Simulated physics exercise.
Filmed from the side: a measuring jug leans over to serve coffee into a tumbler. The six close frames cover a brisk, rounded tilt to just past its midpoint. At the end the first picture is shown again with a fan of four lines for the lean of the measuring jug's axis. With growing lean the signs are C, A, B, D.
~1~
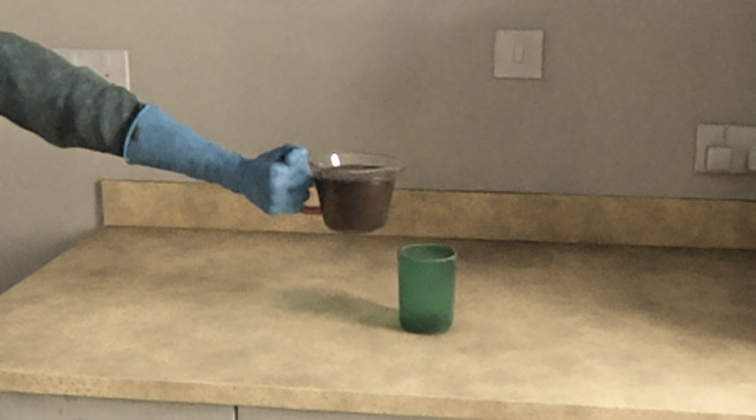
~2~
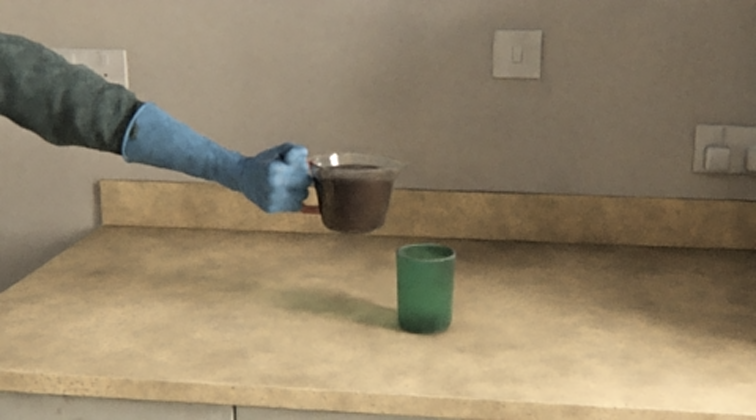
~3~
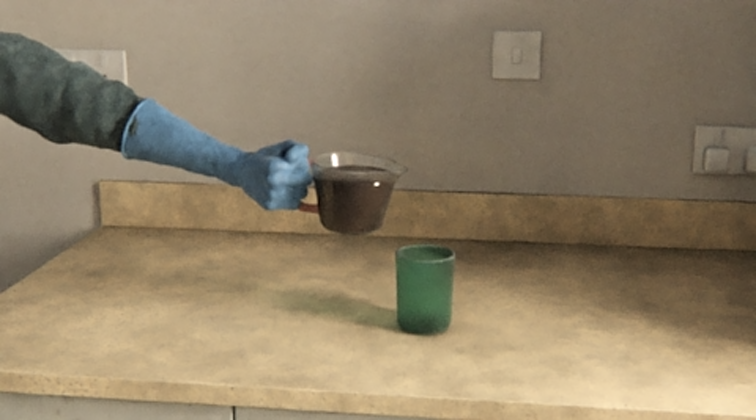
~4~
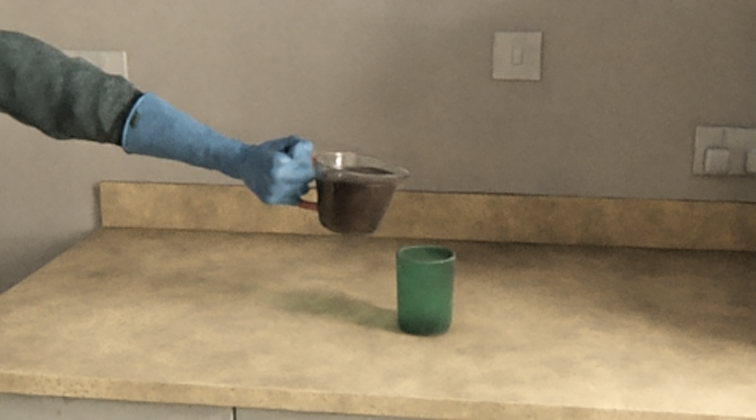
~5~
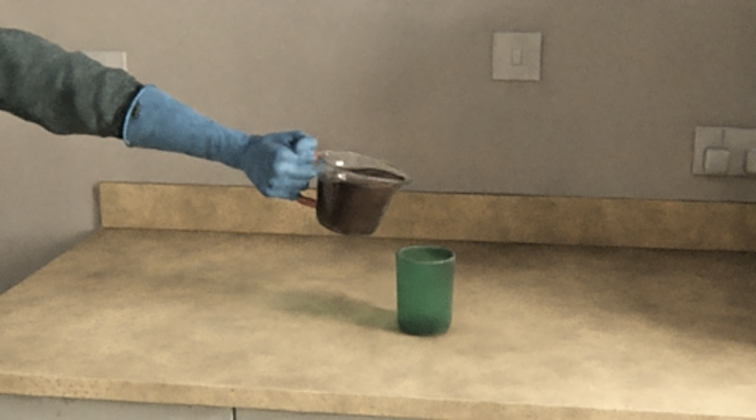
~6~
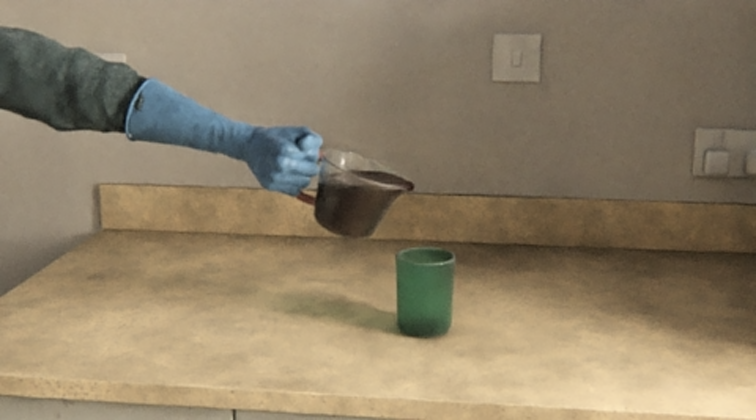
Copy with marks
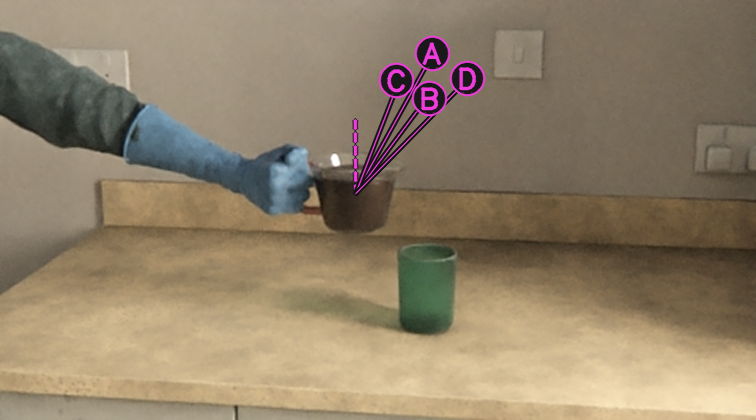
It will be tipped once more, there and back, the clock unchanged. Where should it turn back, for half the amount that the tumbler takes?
D is best.
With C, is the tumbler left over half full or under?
Under.
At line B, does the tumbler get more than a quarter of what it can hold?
Yes, it does.
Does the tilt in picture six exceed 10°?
Yes.
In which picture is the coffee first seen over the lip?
Picture 6.
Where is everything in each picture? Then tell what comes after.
Upright, lip at (407, 165); rim of the tumbler round (427, 252); nothing has left yet.
Upright, lip at (406, 166); nothing has left yet.
Tipped about 4°, lip at (407, 170); nothing has left yet.
Tipped about 9°, lip at (410, 175); nothing has left yet.
Tipped about 14°, lip at (411, 181); nothing has left yet.
Tipped about 20°, lip at (412, 189); coffee is over the lip, down to (412, 189).
On the marked copy, A at (424, 68); B at (416, 111); C at (392, 97); D at (456, 91).
With A, the tumbler ends with about 20 % of what it can hold.
With B, the tumbler ends with about 33 % of what it can hold.
With C, the tumbler ends with about 8 % of what it can hold.
With D, the tumbler ends with about 47 % of what it can hold.
